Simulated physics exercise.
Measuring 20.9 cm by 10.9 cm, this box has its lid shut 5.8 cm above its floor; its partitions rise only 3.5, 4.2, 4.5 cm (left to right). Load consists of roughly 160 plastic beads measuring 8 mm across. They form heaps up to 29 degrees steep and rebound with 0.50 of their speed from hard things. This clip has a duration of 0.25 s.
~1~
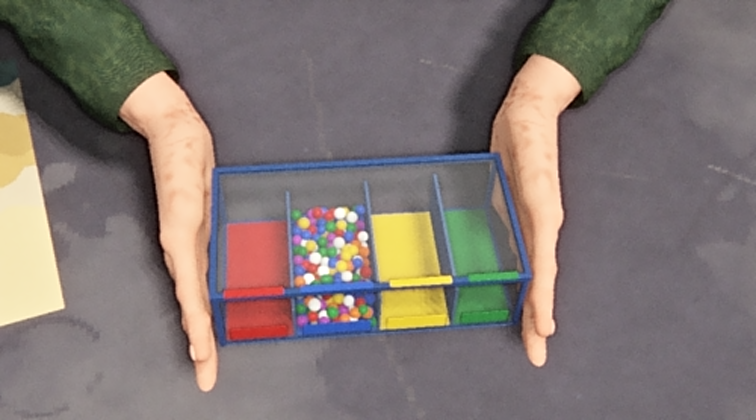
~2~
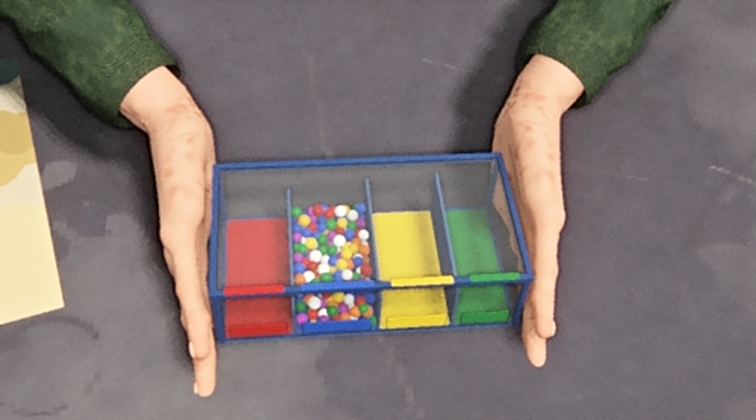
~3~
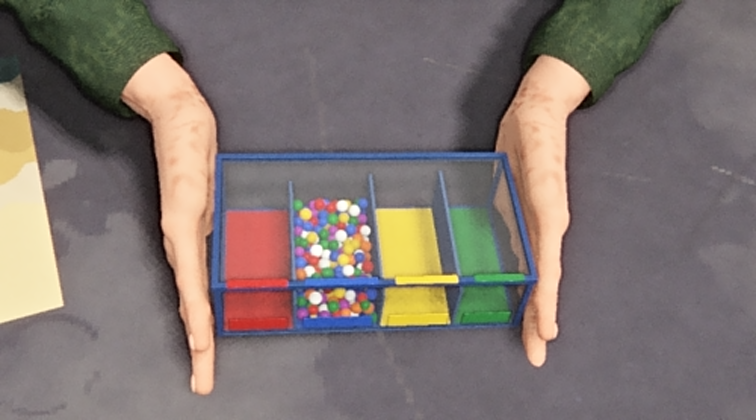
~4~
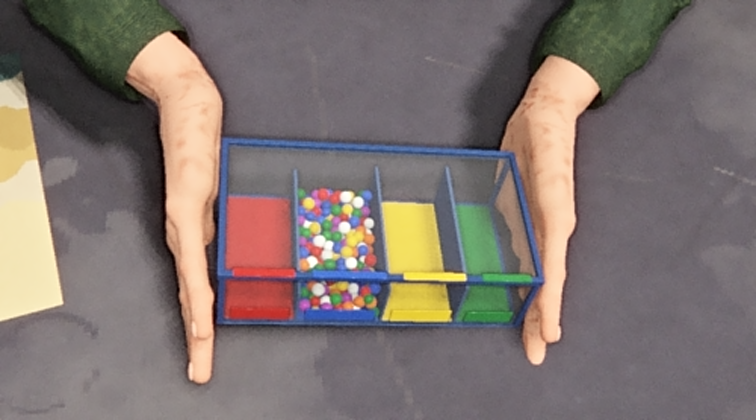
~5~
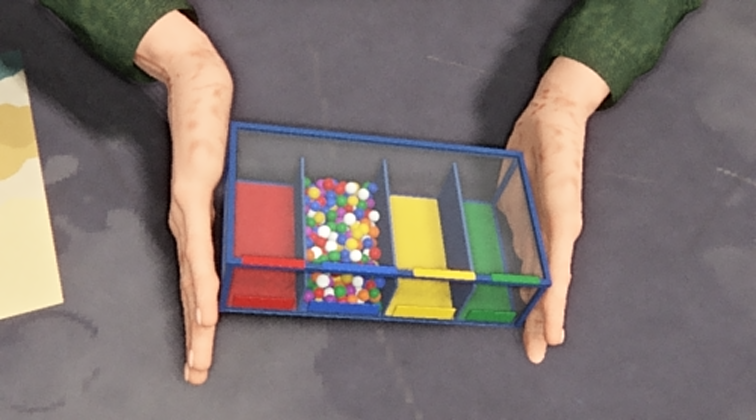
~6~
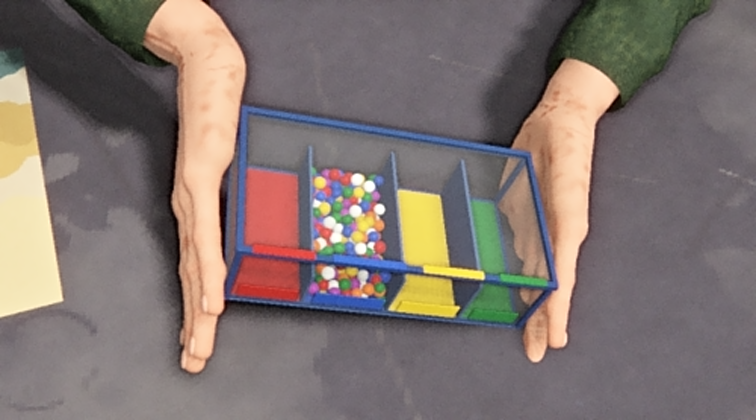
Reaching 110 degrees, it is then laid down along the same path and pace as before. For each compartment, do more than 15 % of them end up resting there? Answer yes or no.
Red: No, blue: Yes, green: Yes, yellow: No.
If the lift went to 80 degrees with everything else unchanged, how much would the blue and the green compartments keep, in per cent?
Then blue would end with 85 per cent and green with 5 per cent.
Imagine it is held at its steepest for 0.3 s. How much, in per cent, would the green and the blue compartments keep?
Result - green: 30 %, blue: 65 %.
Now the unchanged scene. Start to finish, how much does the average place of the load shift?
Net shift: Approx. 5.0 cm.
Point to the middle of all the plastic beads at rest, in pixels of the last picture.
Close to pixel (367, 291).
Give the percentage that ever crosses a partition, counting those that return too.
40 per cent, give or take.
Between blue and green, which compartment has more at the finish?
It's the blue one that holds more.
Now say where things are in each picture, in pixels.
The first picture shows box tilt 0 degrees, front corners at (216, 295) and (525, 275); blue 100 %.
The second picture shows box tilt 1 degrees, front corners at (216, 292) and (526, 276).
The third picture shows box tilt 3 degrees, front corners at (218, 285) and (531, 277), lowest corner right front.
The fourth picture shows box tilt 8 degrees, front corners at (224, 272) and (538, 279), lowest corner right front.
The fifth picture shows box tilt 12 degrees, front corners at (233, 260) and (545, 281), lowest corner right front.
The sixth picture shows box tilt 16 degrees, front corners at (243, 248) and (552, 284), lowest corner right front; blue 100 %.
Then, 1.14 s after the last picture, tilt 110 degrees; blue 80 %, green 15 %, yellow 10 %.
Then, 1.91 s after the last picture, tilt 50 degrees; blue 65 %, green 30 %, yellow 5 %.
Then, 2.70 s after the last picture, tilt 0 degrees; blue 60 %, green 30 %, yellow 5 %.
In the end, red 0 %, blue 60 %, green 30 %, yellow 5 %.
